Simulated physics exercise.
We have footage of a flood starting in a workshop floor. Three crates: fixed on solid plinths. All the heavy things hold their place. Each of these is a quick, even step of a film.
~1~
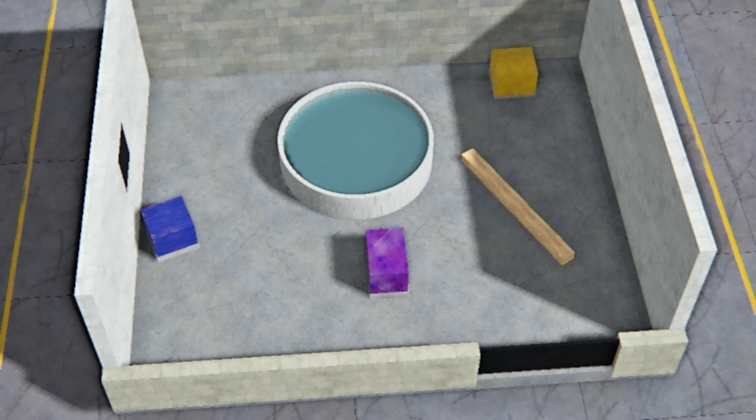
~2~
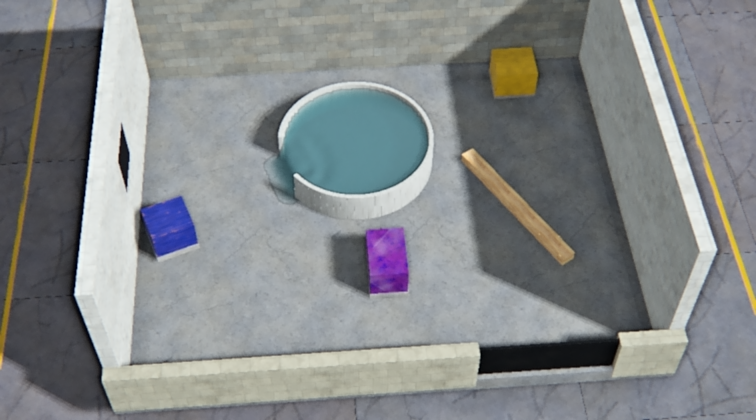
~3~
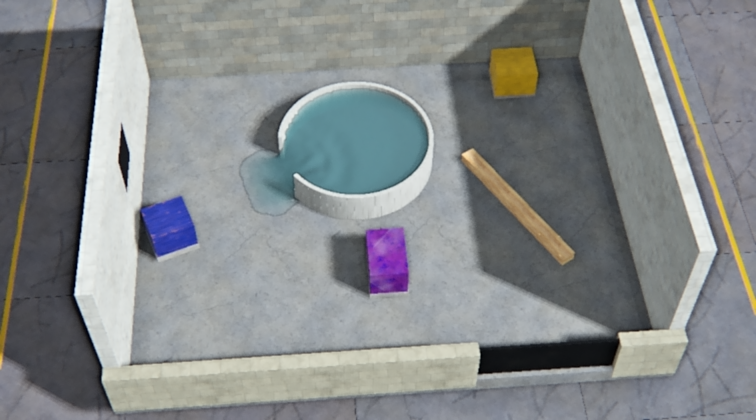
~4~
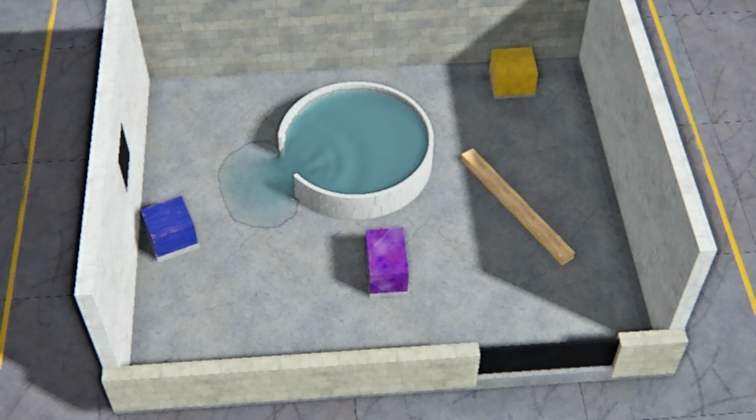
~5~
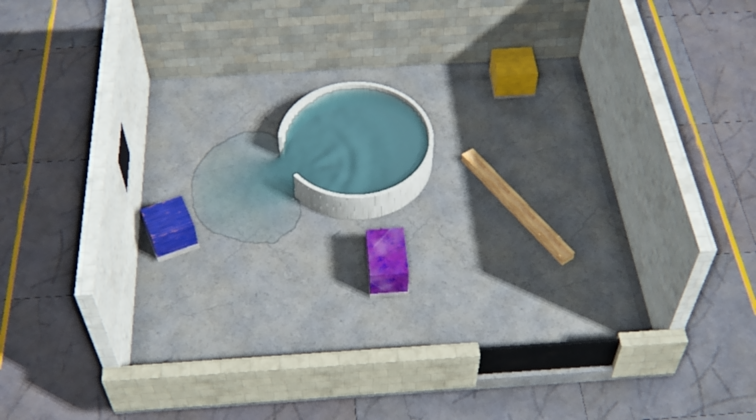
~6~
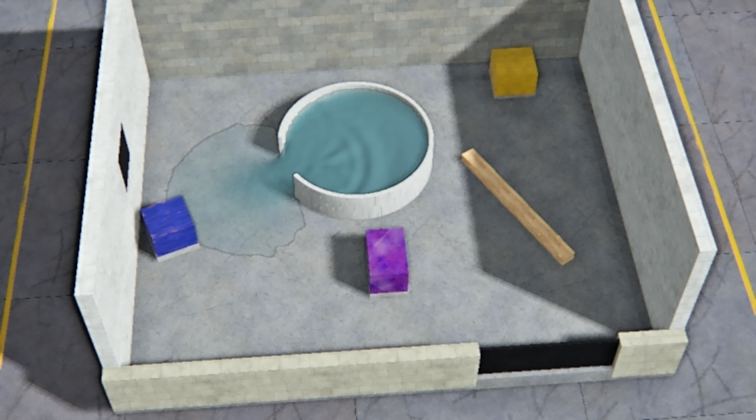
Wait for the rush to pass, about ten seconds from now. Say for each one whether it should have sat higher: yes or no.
Blue crate - yes; purple crate - no; yellow crate - yes.
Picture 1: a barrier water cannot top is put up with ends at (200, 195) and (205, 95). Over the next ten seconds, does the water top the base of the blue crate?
As for the blue crate, it gets flooded.
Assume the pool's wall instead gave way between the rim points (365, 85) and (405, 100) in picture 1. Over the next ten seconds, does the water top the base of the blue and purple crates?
The blue crate is untouched and the purple crate is untouched.
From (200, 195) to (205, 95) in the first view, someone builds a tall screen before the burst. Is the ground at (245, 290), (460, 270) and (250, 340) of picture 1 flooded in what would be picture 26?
Outcome by spot, in order - watered, unwatered, watered.
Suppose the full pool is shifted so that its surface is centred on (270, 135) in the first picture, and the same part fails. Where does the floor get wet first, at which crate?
One in blue.
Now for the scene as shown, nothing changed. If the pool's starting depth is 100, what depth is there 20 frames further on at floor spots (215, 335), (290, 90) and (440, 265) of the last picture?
The three come to near 6, 0 and 0 per cent respectively.
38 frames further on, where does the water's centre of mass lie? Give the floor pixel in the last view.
My guess is about (281, 190).
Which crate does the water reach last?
Last is the yellow-painted one.
A moment on, water covers 15 % of the floor; the blue crate water round its plinth, the purple crate not reached, the yellow crate not reached.
Next, water covers 25 % of the floor; the blue crate water round its plinth, the purple crate not reached, the yellow crate not reached.
Then, water covers 30 % of the floor; the blue crate water round its plinth, the purple crate not reached, the yellow crate not reached.
Later, water covers 50 % of the floor; the blue crate water round its plinth, the purple crate water round its plinth, the yellow crate not reached.
In the end, water covers 85 % of the floor; the blue crate was topped, the purple crate stayed above the water, the yellow crate was topped.
